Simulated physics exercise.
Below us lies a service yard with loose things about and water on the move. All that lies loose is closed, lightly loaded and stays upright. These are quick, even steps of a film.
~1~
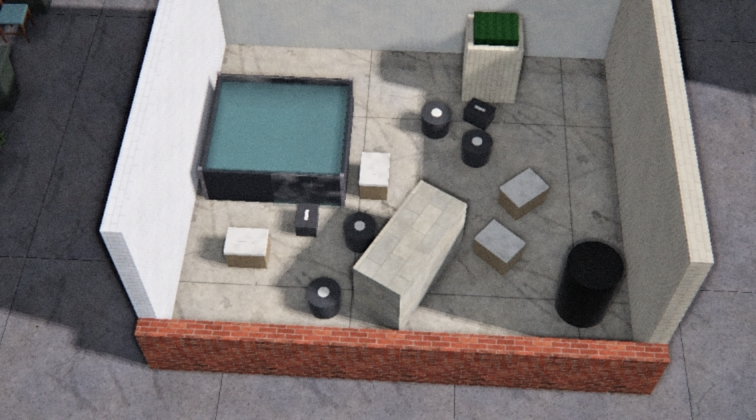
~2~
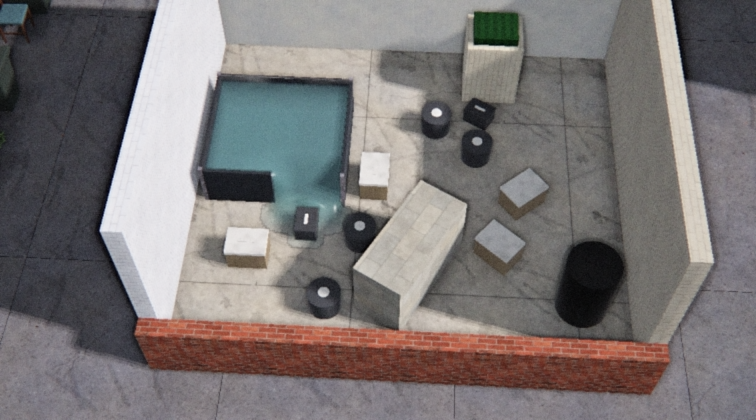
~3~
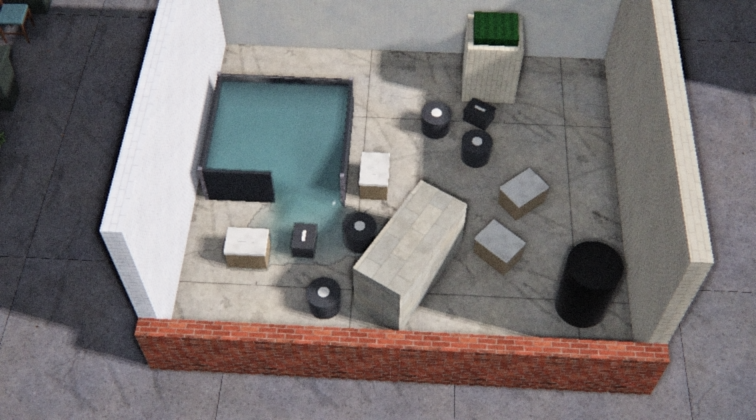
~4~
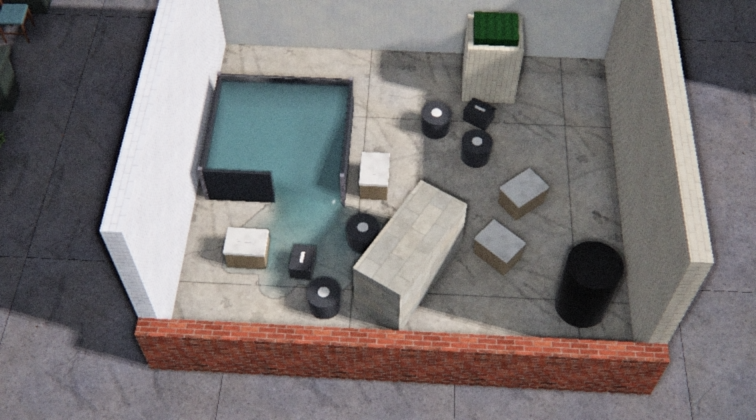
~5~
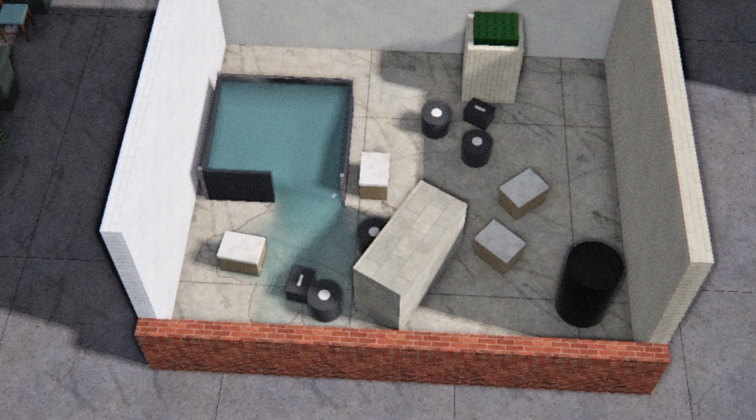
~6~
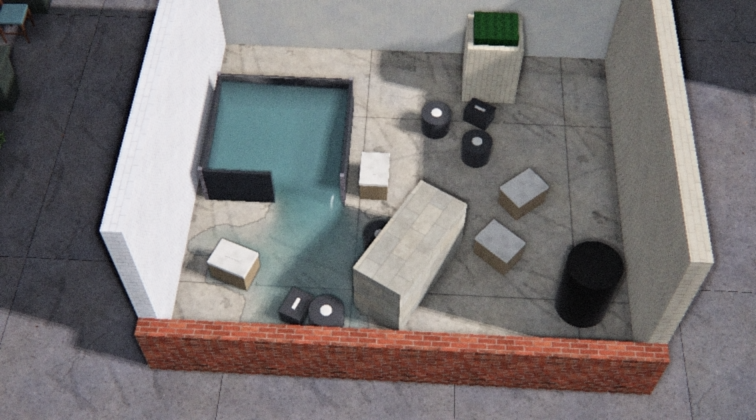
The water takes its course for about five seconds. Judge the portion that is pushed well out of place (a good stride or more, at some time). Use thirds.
It is one to two thirds.
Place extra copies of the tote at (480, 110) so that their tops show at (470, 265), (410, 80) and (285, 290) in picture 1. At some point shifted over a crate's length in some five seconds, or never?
In turn: Never so far, never so far, shifted that much.
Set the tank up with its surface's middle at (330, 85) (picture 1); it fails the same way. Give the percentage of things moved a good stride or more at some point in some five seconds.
I make it 60 per cent.
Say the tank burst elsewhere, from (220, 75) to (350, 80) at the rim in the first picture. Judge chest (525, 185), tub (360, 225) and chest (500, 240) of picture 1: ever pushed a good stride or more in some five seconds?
In that order: Pushed that far, no, moved that far.
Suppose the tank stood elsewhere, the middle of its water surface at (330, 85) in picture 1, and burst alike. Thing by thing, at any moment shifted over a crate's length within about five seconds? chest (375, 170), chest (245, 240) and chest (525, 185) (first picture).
One after the other: That far or more, yes, short of that.
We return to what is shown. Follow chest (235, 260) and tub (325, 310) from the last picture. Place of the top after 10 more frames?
Roughly at (198, 265) and (372, 317).
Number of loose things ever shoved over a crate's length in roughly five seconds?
4 of them.
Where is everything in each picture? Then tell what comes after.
In the first frame, a tote at (307, 215), on the bottom; a tub at (360, 226) rests on the ground; 0 of 10 have shifted.
In the second frame, a tote at (306, 219), on the bottom, close to its start; a tub at (360, 226) rests on the ground; 1 of 10 have shifted.
In the third frame, a tote at (304, 236), on the bottom, a stride from its start; a tub at (360, 226) rests on the ground; 1 of 10 have shifted.
In the fourth frame, a tote at (302, 257) rests on the ground, a stride from its start; a tub at (363, 227) rests on the ground, close to its start; 1 of 10 have shifted.
In the fifth frame, a tote at (300, 281) rests on the ground, a stride from its start; a tub at (374, 232) rests on the ground, close to its start; 3 of 10 have shifted.
In the sixth frame, a tote at (296, 304), on the bottom, a stride from its start; a tub at (380, 234) rests on the ground, a stride from its start; 4 of 10 have shifted.
A moment on, 2 of 10 are well off their spots; 3 afloat.
Next, 4 of 10 are well off their spots; 3 afloat.
Later, 3 of 10 are well off their spots; 3 afloat.
In the end, 4 of 10 are well off their spots, and 4 have been at some point; 4 afloat.
